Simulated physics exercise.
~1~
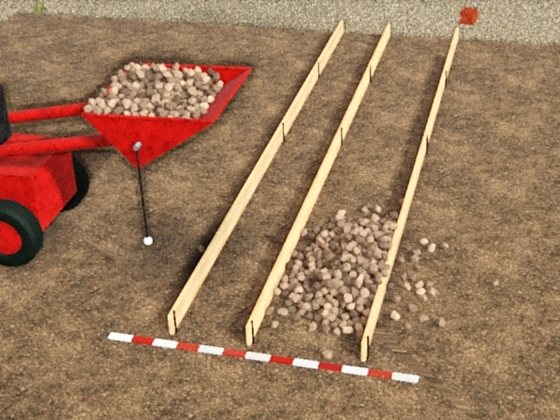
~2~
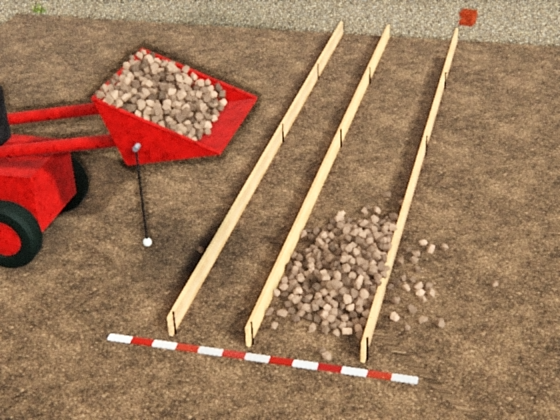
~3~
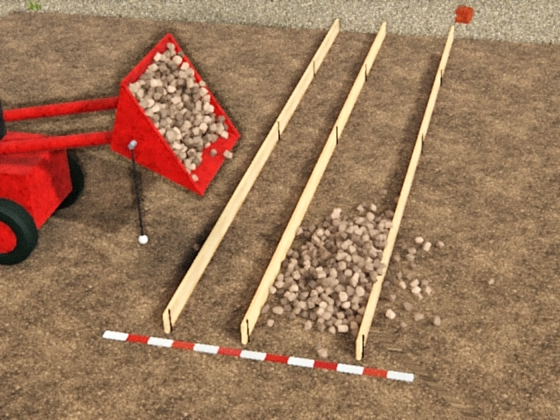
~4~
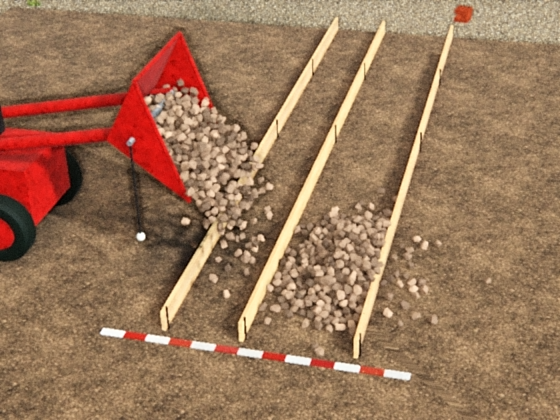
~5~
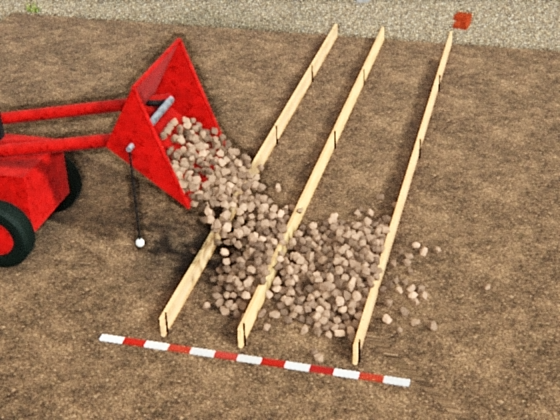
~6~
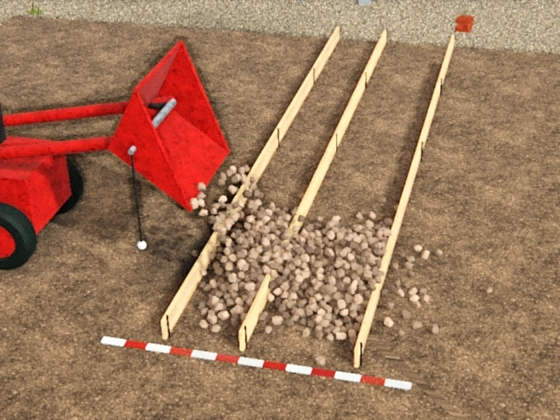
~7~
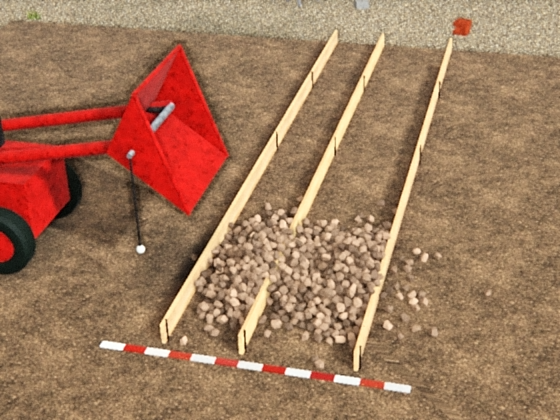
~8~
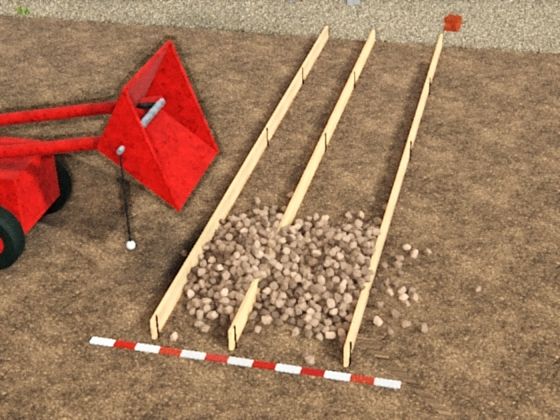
Red loader bucket tipping stones over wooden planks beside an earlier heap, the stones merging into one pile, bucket left empty.
